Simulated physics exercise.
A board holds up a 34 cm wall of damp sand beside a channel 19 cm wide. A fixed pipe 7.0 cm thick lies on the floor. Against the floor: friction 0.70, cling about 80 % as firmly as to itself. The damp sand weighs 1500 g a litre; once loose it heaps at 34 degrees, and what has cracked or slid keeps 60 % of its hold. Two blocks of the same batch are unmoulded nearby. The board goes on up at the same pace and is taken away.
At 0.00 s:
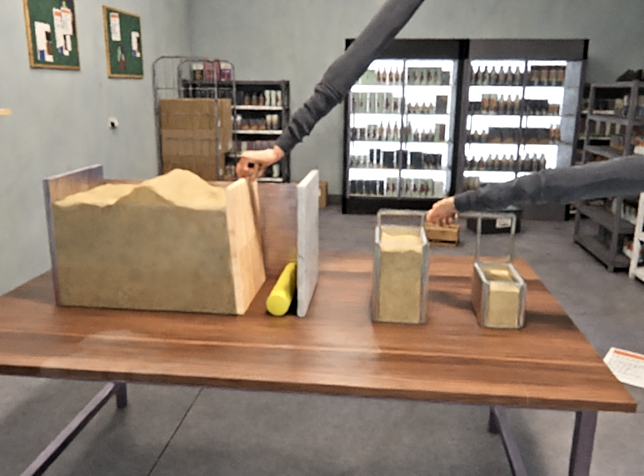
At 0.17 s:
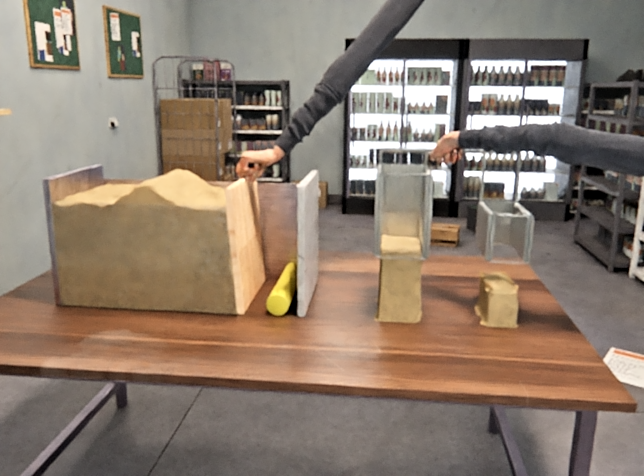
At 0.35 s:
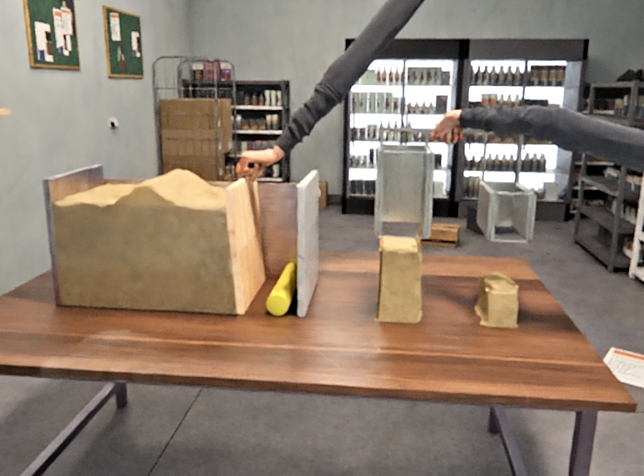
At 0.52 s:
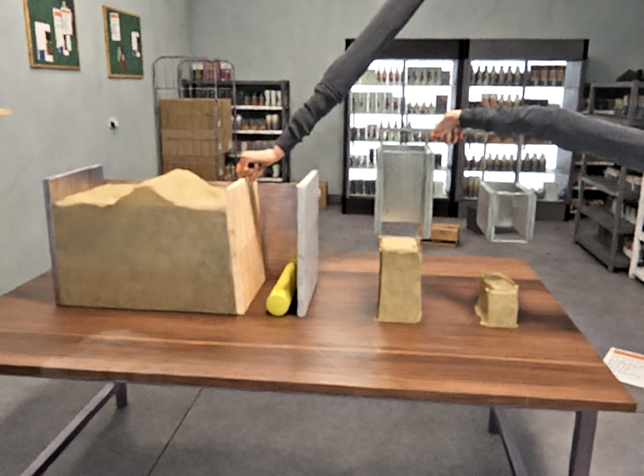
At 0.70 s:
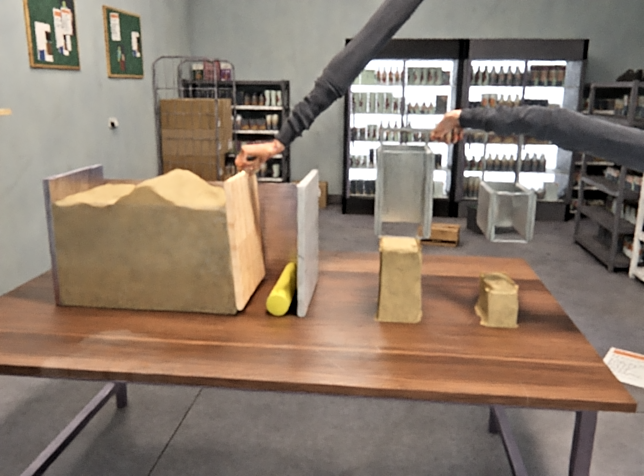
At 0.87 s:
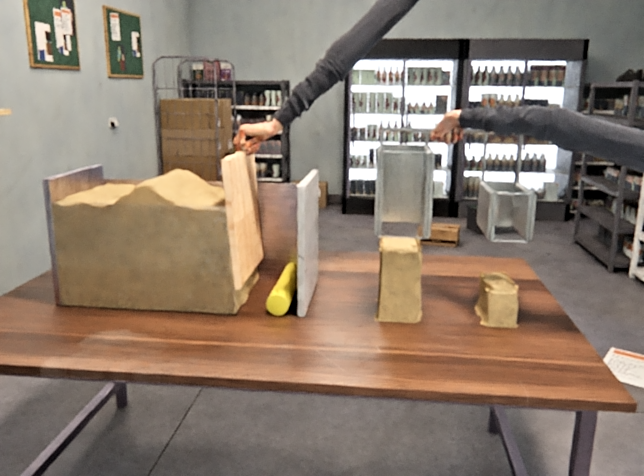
In this clip, one hand lifts two clear moulds off a tall and a short block of damp sand, which stay standing, then another hand slides a wooden board upward beside a larger sand mass, near a yellow cylinder.
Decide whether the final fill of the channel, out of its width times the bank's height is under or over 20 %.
Expect under 20 %.
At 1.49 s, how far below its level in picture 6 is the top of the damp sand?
About 0.0 cm.
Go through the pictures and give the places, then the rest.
The first picture shows top of the board at (226, 207), not yet moved; top of the damp sand at (149, 184); blocks stand 23 cm, 12 cm (left to right).
The second picture shows top of the board at (226, 207), not yet moved; top of the damp sand at (149, 184); blocks stand 23 cm, 11 cm (left to right).
The third picture shows top of the board at (226, 207), not yet moved; top of the damp sand at (149, 184); blocks stand 23 cm, 11 cm (left to right).
The fourth picture shows top of the board at (226, 207), not yet moved; top of the damp sand at (149, 184); blocks stand 23 cm, 11 cm (left to right).
The fifth picture shows top of the board at (225, 200), moved 2.2 cm; top of the damp sand at (149, 184); blocks stand 23 cm, 11 cm (left to right).
The sixth picture shows top of the board at (223, 178), moved 8.9 cm; top of the damp sand at (149, 185); blocks stand 23 cm, 11 cm (left to right).
After 1.16 s, the face still stands, with nothing on top of the pipe; the channel is 0 % full.
After 1.49 s, the face still stands, with nothing on top of the pipe; the channel is 0 % full.
After 1.83 s, the face still stands, with nothing on top of the pipe; the channel is 0 % full.
After 2.16 s, the face still stands, with nothing on top of the pipe; the channel is 0 % full.
After 2.21 s, at the end, the face still stands, with nothing on top of the pipe; the channel is 0 % full.
